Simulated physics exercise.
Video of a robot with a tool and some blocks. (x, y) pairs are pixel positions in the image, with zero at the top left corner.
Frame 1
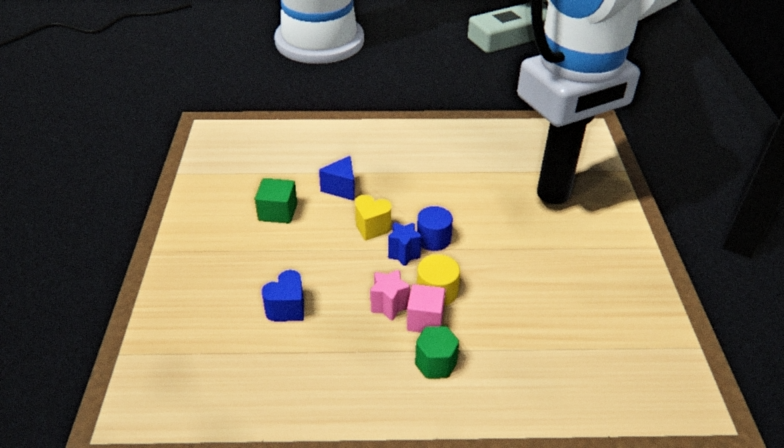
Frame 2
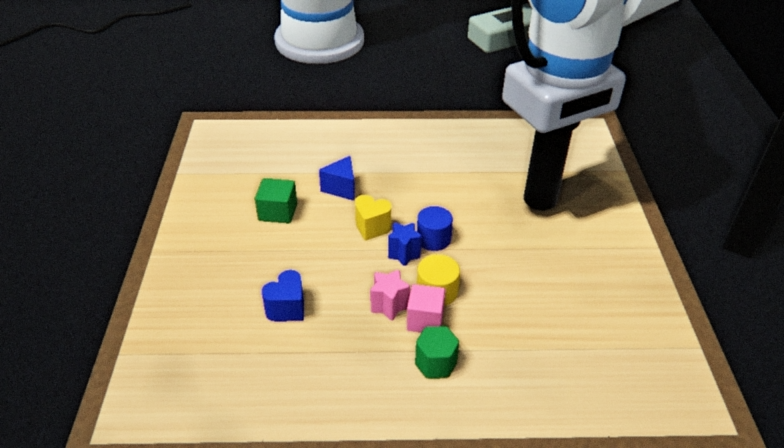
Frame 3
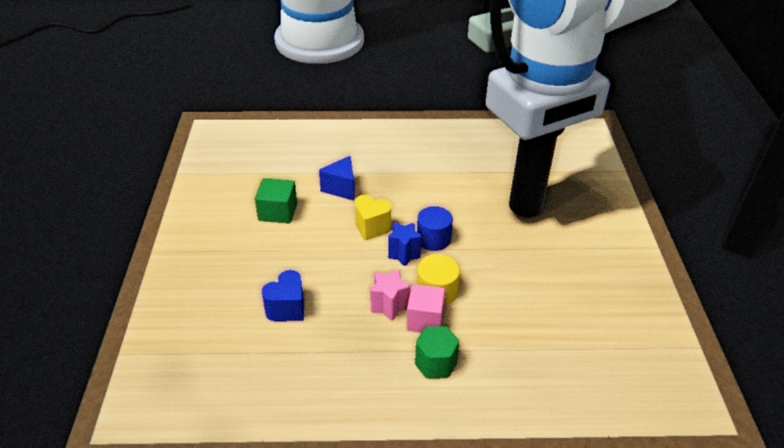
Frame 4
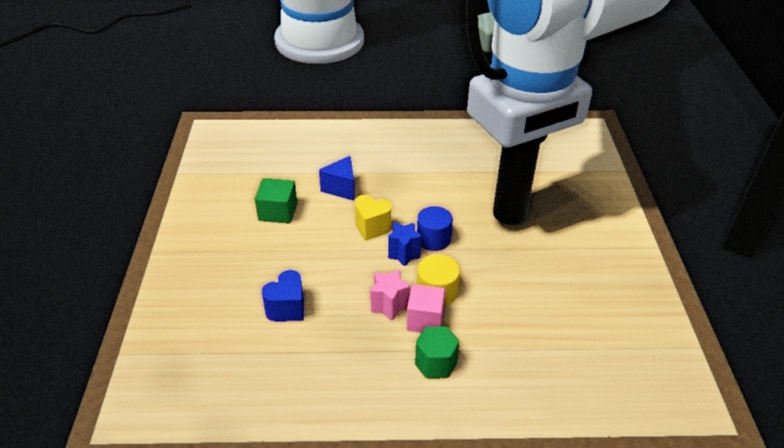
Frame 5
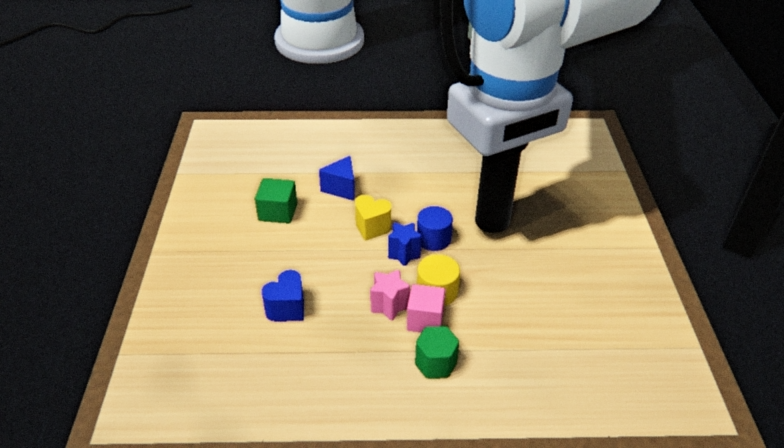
A robot arm with a black tool moved slowly left and slightly down across a wooden board, nearing a cluster of small colorful blocks, while all the blocks stayed still.
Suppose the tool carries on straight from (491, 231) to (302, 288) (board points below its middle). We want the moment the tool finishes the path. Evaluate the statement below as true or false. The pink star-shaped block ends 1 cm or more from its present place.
It is false.
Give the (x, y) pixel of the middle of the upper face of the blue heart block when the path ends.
I'd guess (261, 300).
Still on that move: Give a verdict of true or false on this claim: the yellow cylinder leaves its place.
My answer: False.
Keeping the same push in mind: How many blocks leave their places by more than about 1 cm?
At least three of them.
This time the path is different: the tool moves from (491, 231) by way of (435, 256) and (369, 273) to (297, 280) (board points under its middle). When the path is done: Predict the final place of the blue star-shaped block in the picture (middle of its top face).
The top centre is at (331, 232).
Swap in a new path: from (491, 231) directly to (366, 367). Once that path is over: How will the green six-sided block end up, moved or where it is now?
Once the tool is done, the green six-sided block is in a new spot.
What follows on the original path. One third of the way, tool at (430, 238); blue star-shaped block at (388, 237), turned 55° anticlockwise; blue cylinder at (397, 216).
Two thirds of the way, tool at (368, 257); blue star-shaped block at (337, 252), turned 70° anticlockwise; blue cylinder at (371, 216).
At the end, tool at (301, 278); blue heart block at (261, 300), turned 50° anticlockwise; pink star-shaped block unmoved; blue star-shaped block at (267, 270), turned 65° anticlockwise; blue cylinder at (371, 216); yellow cylinder unmoved.
